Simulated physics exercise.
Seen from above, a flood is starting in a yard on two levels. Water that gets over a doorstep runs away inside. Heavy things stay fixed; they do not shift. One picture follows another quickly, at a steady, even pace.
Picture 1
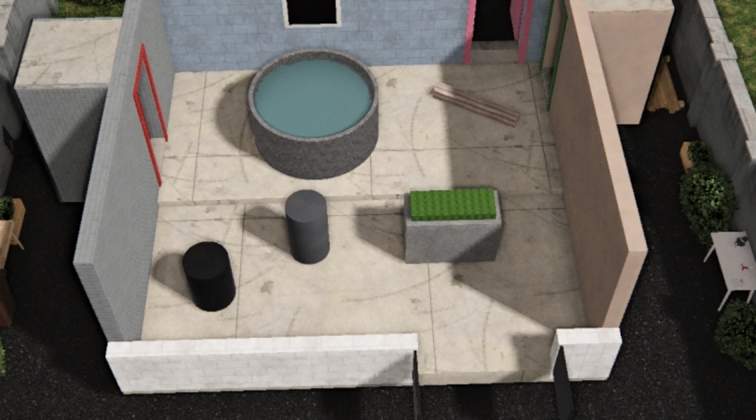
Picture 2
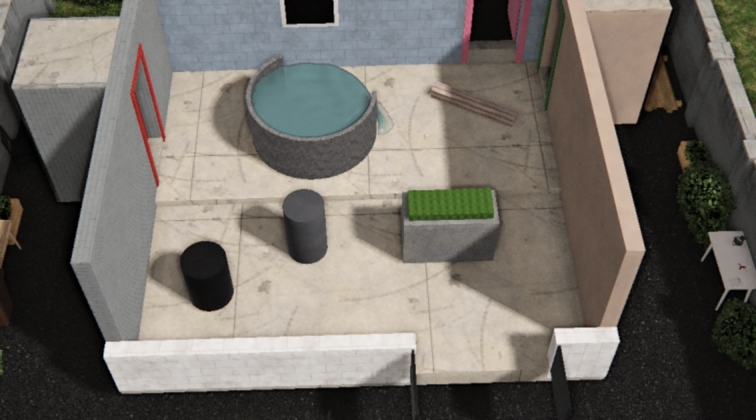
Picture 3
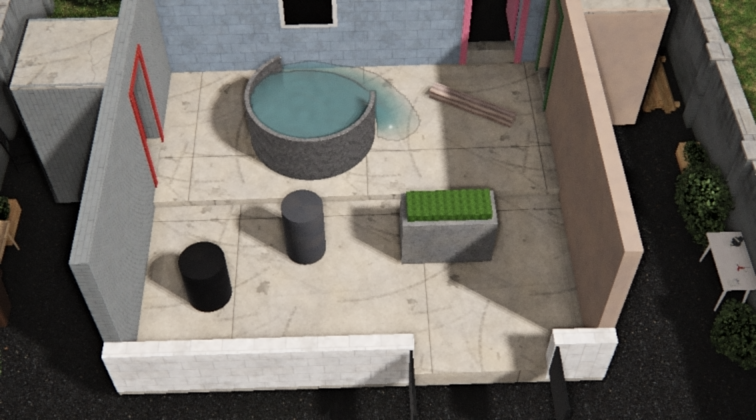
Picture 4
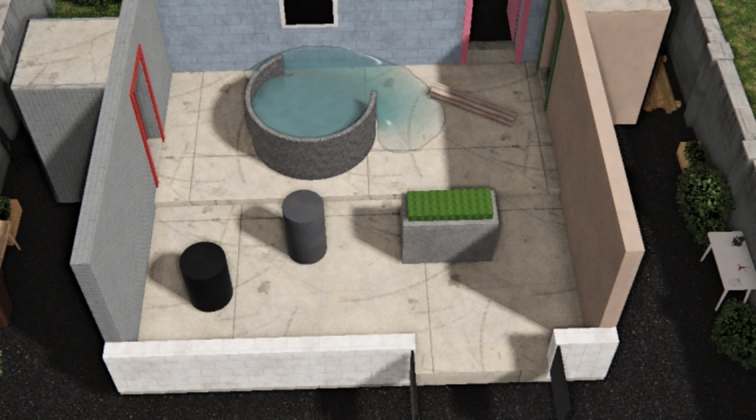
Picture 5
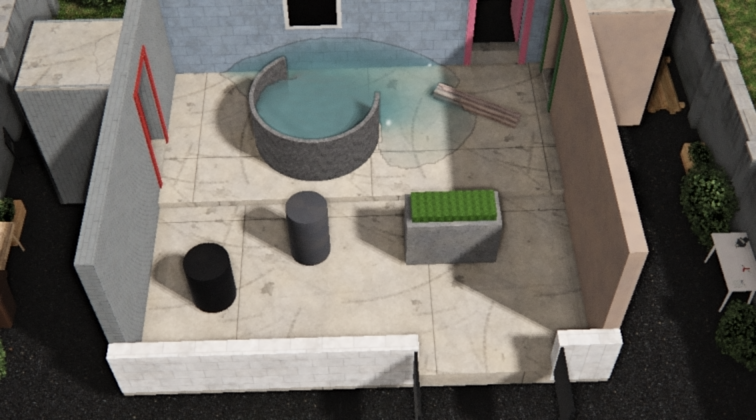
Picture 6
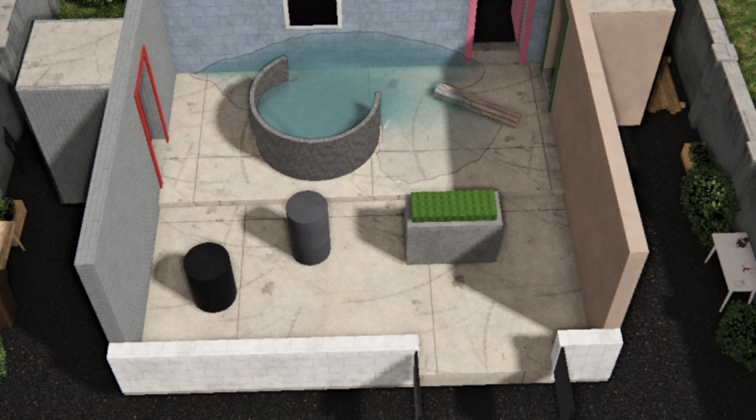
At first, a round stone pool of still water stands whole in a walled yard, near two dark cylinders and a grass-topped block. Then its far side opens and water pours out to the right, spreading around the planks and along the back wall as the pool's level lowers.
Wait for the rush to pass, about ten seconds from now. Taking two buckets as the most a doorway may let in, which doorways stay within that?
In the end the pink door will allow in no excess; the red door will allow in no excess; the green door will allow in an excess.
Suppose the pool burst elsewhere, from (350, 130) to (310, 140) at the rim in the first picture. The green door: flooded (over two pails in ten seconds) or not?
In that case green door never reaches it.
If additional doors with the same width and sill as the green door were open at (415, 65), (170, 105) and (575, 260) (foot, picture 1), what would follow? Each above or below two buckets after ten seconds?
Outcome by door - past the limit, past the limit, within the limit.
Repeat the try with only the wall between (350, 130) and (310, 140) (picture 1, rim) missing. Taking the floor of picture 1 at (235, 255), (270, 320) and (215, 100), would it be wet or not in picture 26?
The first spot is swamped, the second swamped, the third spared.
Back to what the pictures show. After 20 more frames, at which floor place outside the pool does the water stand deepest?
Look close to (586, 354).
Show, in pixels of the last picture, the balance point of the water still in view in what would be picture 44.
I'd mark it close to (374, 190).
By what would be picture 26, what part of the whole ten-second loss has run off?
I'd estimate some 35 per cent.
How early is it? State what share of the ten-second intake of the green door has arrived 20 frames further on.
It comes to around 95 percent of the ten-second total.
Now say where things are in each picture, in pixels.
In the first picture, the pool at (314, 96) is whole and still.
In the second picture, water pours out on the pool's far side and has run to (383, 131).
In the third picture, the front is at (412, 128), out from the gap on the pool's far side.
In the fourth picture, the front is at (247, 71), out from the gap on the pool's far side.
In the fifth picture, water pours out on the pool's far side and has run to (225, 73).
In the sixth picture, water pours out on the pool's far side and has run to (197, 74).
A moment on, water covers 25 % of the floor; the pink door wet at the sill, nothing in, the red door wet at the sill, nothing in, the green door under two buckets in.
Next, water covers 40 % of the floor; the pink door wet at the sill, nothing in, the red door wet at the sill, nothing in, the green door far over two buckets in.
Then, water covers 65 % of the floor; the pink door wet at the sill, nothing in, the red door wet at the sill, nothing in, the green door far over two buckets in.
Later, water covers 85 % of the floor; the pink door wet at the sill, nothing in, the red door wet at the sill, nothing in, the green door far over two buckets in.
In the end, water covers 90 % of the floor; the pink door wet at the sill, nothing in, the red door wet at the sill, nothing in, the green door far over two buckets in.
